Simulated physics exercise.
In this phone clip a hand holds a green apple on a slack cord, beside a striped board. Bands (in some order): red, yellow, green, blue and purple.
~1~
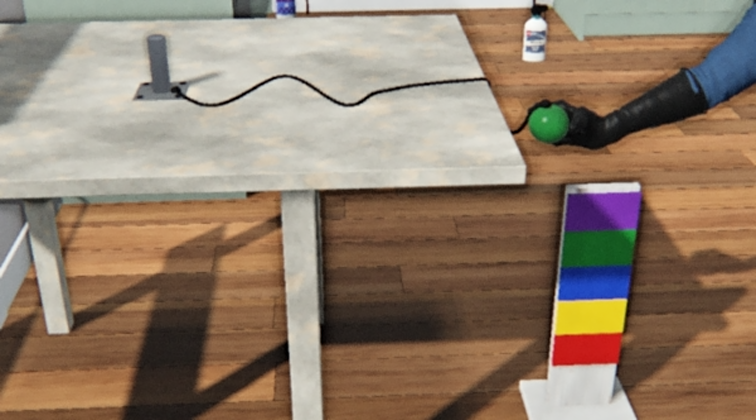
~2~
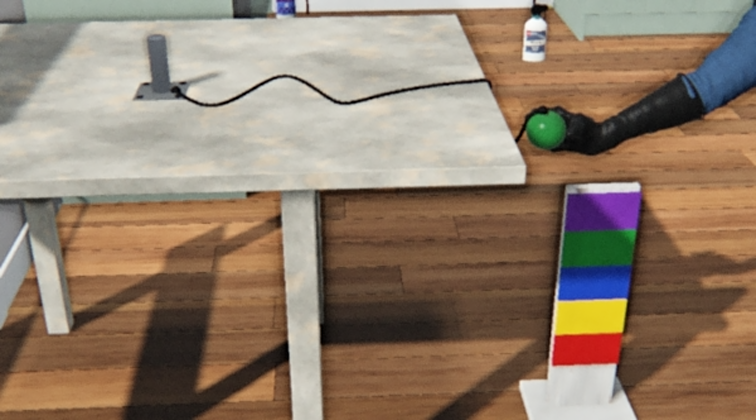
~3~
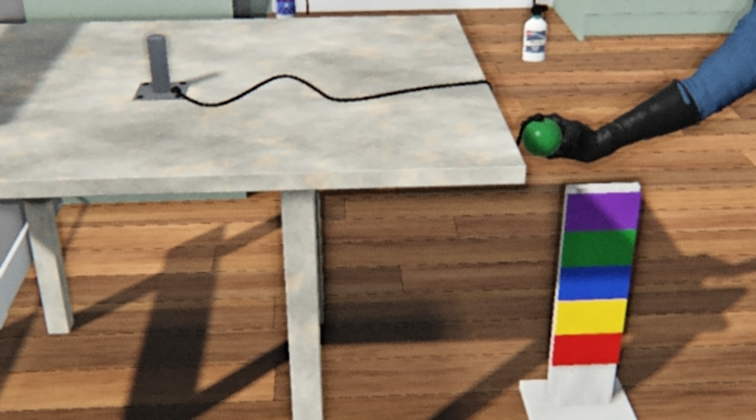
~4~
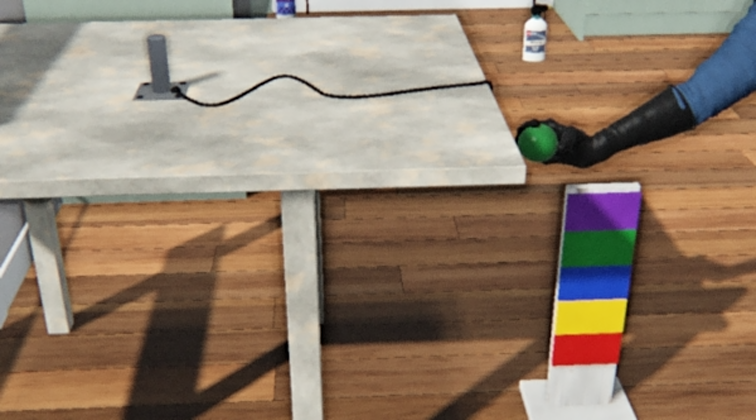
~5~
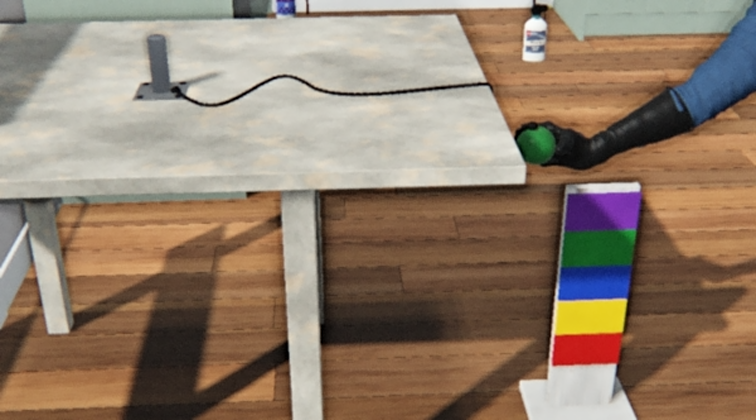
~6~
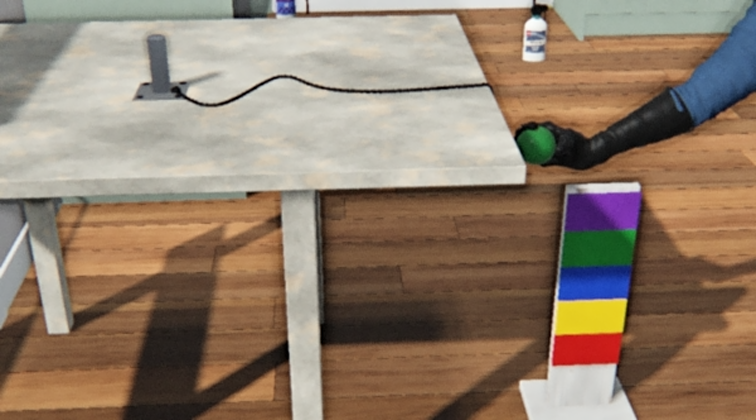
Beside a pale table, a black-gloved hand holds a green ball-like object on a slack dark cord running from a small post, above a striped board. The hand lowers it slightly, drifting left toward the table's corner as the cord shifts a little, then stays nearly still.
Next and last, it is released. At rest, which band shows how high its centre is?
The yellow band shows it.
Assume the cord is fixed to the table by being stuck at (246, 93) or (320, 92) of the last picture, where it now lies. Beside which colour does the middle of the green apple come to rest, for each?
For the first place it's blue, and for the second green.
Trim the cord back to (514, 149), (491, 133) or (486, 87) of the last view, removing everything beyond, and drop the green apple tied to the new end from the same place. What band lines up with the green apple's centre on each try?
In turn it lines up with blue, purple and higher than all five.
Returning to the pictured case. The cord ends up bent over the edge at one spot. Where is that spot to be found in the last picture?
That would be the bit at (411, 91).
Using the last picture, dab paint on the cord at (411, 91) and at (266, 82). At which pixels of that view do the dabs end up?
(487, 88) for the first, (322, 87) for the second.
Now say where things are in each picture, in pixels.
Green apple (549, 124); purple (603, 213); green (599, 249); blue (595, 284); yellow (591, 318); red (587, 350), in the first picture.
Green apple (546, 130); cord through (204, 105) (271, 80) (329, 98) (416, 89) (489, 105), in the second picture.
Green apple (542, 137), in the third picture.
Green apple (538, 143); cord through (204, 105) (271, 80) (333, 97) (434, 88) (490, 124), in the fourth picture.
Green apple (536, 146), in the fifth picture.
Green apple (536, 146); cord through (204, 105) (271, 80) (348, 91) (452, 88) (492, 143), in the sixth picture.
Soon after, apple near (459, 280); level with blue.
After that, apple near (495, 308); level with yellow.
In the end, apple near (475, 315); level with yellow. At yellow.
